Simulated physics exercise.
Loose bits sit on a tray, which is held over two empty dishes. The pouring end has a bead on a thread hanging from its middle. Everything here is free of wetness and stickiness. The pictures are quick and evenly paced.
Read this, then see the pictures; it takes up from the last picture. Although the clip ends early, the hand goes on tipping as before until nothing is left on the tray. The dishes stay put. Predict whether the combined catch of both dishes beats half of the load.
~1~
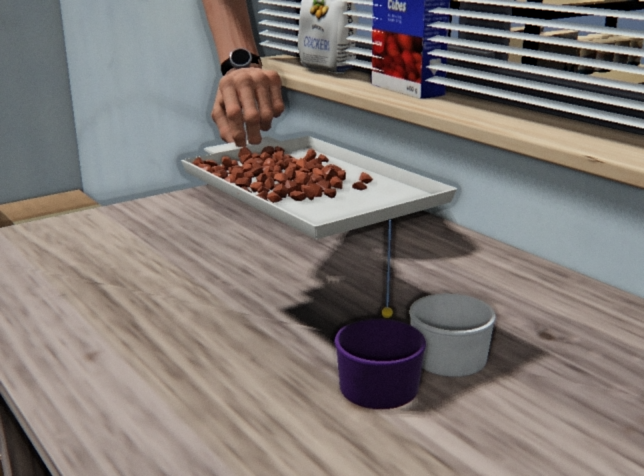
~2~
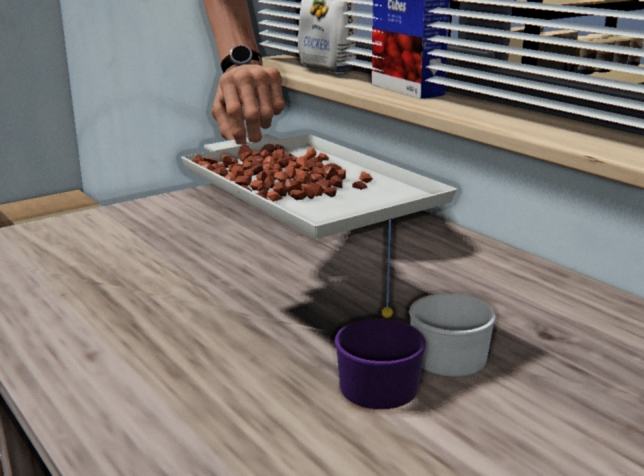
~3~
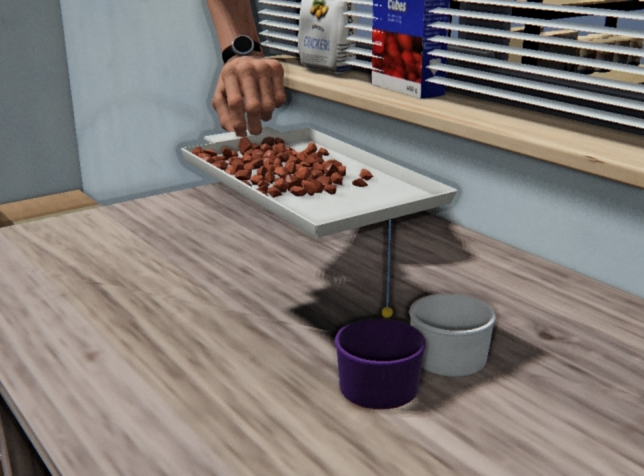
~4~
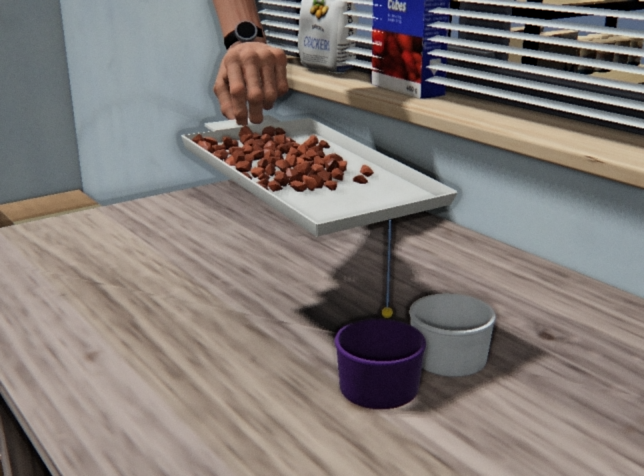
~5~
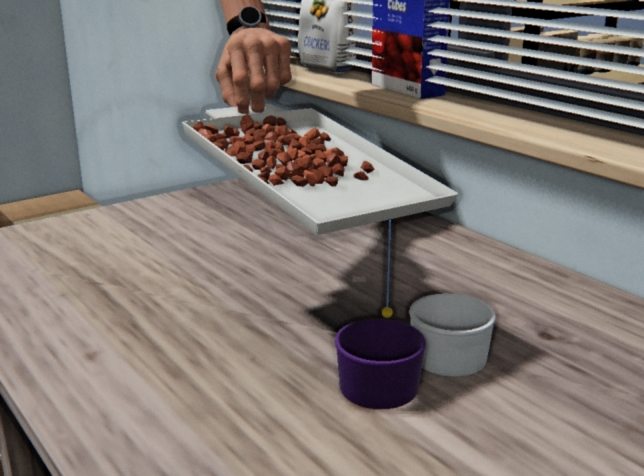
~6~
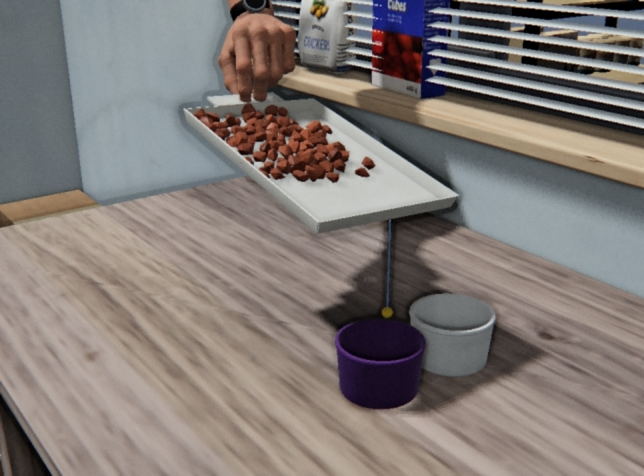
The dishes will manage to catch most of it.
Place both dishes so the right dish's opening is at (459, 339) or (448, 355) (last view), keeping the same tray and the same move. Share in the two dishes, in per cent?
About 50 per cent, then about 20 per cent.
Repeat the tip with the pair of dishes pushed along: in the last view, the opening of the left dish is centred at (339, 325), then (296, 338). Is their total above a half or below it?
The first time it's lower than half, the second time lower than half.
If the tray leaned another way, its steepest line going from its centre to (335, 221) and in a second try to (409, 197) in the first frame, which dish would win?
Well, the one to the left comes out on top first, then the one to the right.
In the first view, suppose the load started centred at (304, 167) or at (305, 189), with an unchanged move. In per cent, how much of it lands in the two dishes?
First 80 %, then 50 %.
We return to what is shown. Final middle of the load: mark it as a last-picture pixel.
Once nothing moves, the middle sits near (451, 356).
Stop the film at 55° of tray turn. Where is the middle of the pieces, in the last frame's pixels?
The centre of the load shows up near (411, 186) in the last view.
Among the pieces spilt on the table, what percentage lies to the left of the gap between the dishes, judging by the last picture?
I'd guess close to 10 %.
Shortly afterwards, tray tipped steeply; all but a few on the tray; only a few in the right dish; a little in the air.
Next, tray tipped right over; near a quarter on the tray; a little in the left dish; near a quarter in the right dish; near a quarter outside both; near a quarter in the air.
Some moments later, tray tipped past a quarter turn; a little in the left dish; near half in the right dish; near a quarter outside both.
In the end, tray tipped past a quarter turn; a little in the left dish; near half in the right dish; near a quarter outside both.
